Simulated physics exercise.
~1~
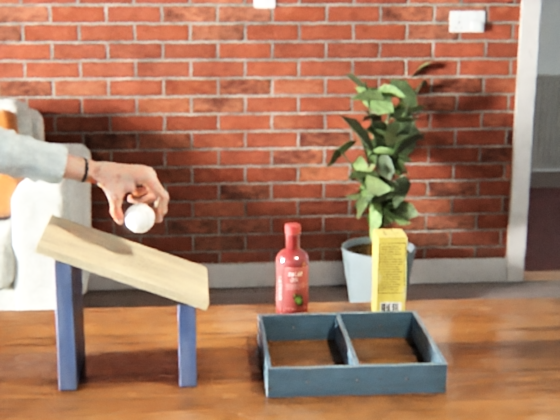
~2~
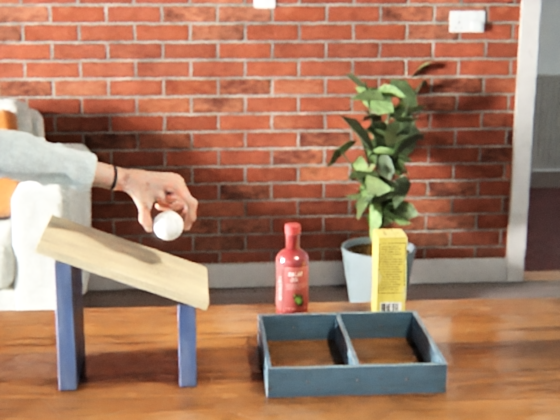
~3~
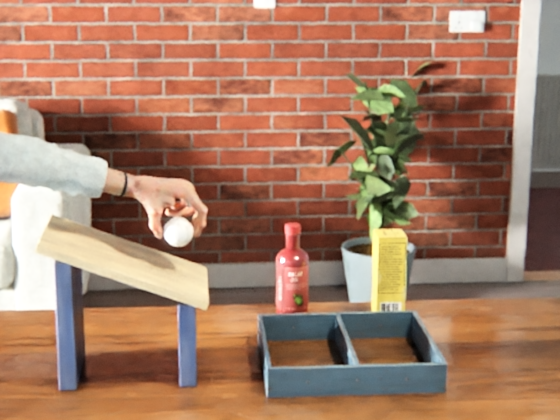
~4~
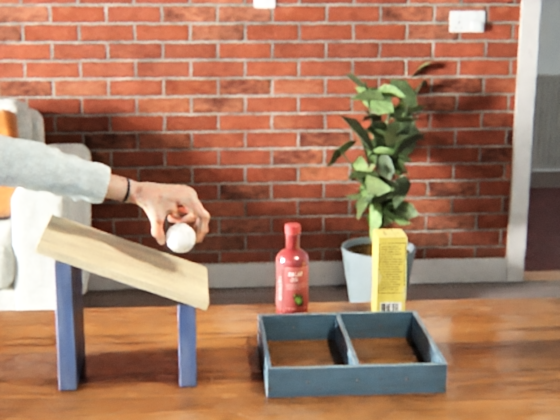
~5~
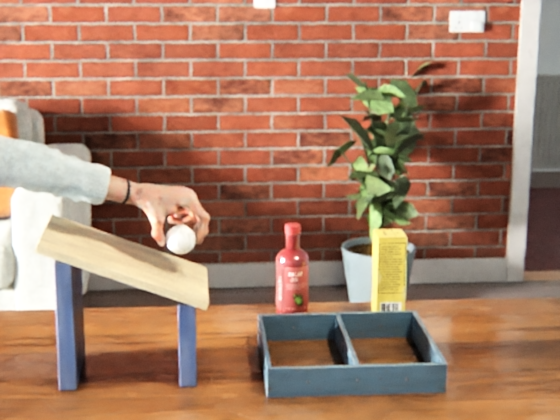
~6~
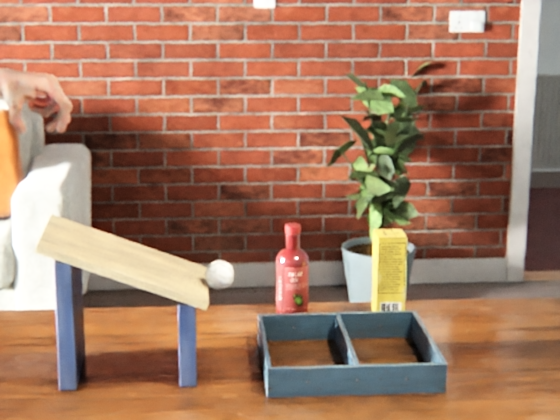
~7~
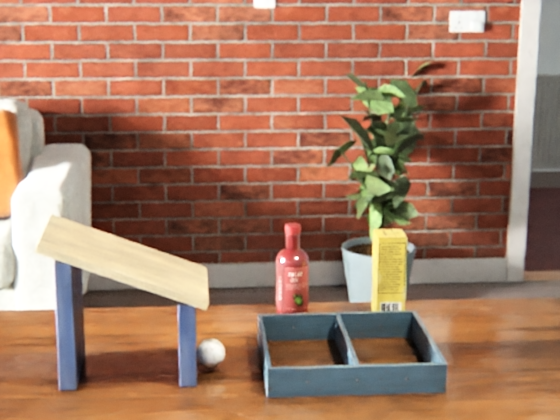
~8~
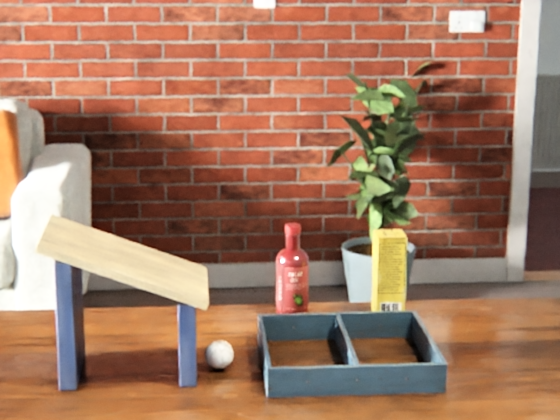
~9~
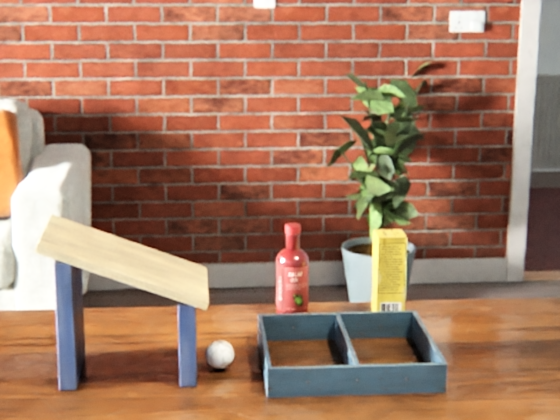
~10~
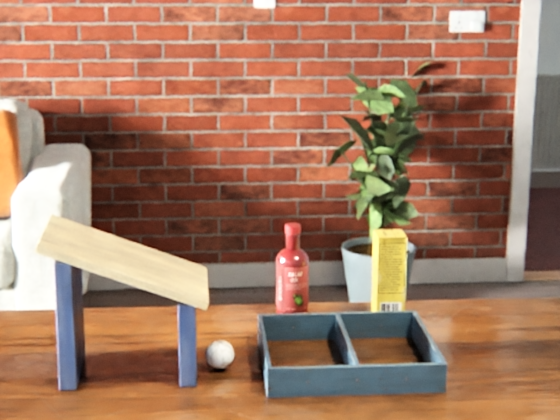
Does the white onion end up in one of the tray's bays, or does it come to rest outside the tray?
It comes to rest outside the tray. It drops off the low end of the board and settles on the table between the board's leg and the nearer bay.
